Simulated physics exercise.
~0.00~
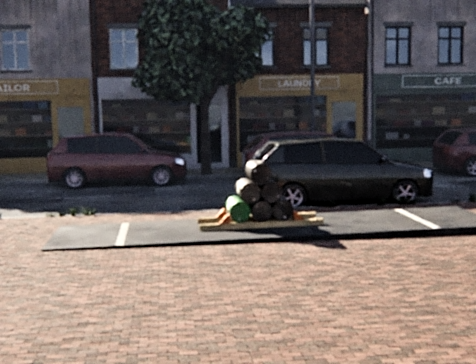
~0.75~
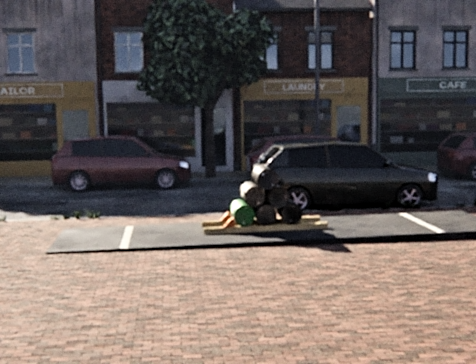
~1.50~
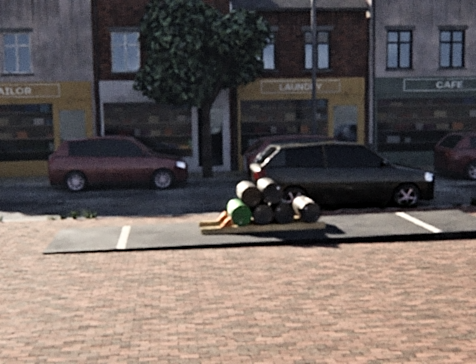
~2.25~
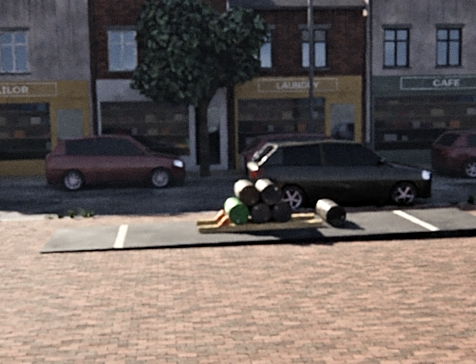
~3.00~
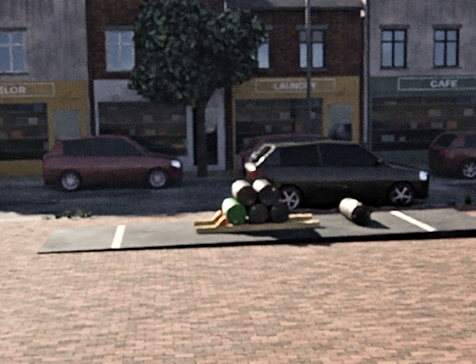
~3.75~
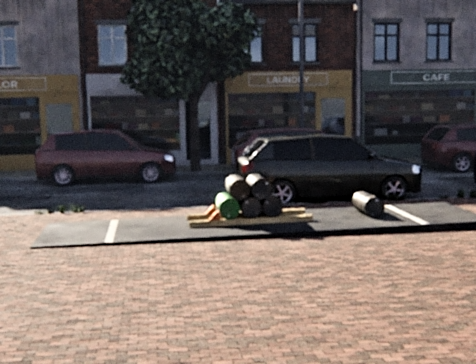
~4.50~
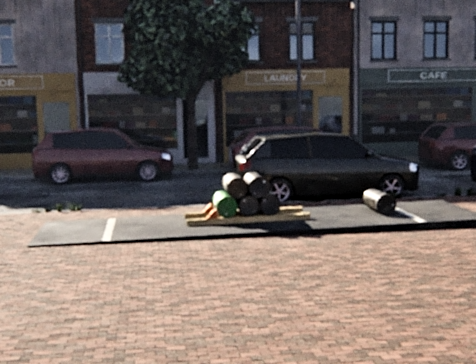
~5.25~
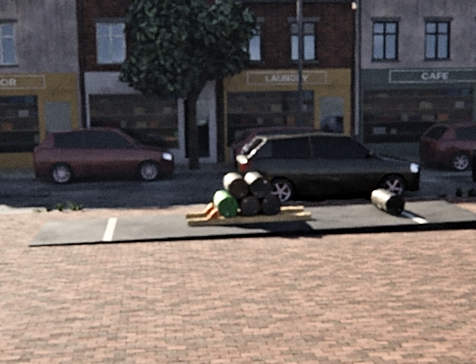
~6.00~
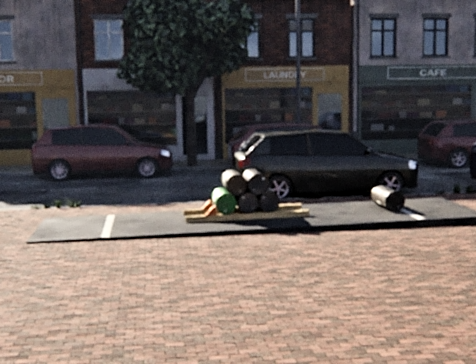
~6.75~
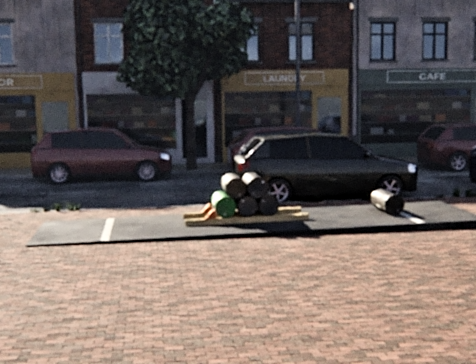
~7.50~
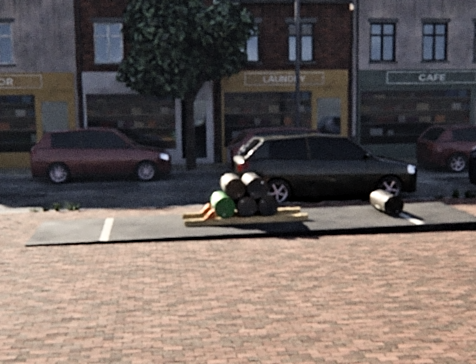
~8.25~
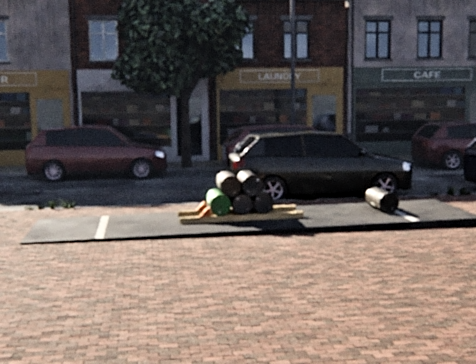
A dark drum dropped from the right side of a small stack beside a street of shops, rolled right across the asphalt and stopped near the white line, while the green drum and the others stayed piled on the wooden bearers.
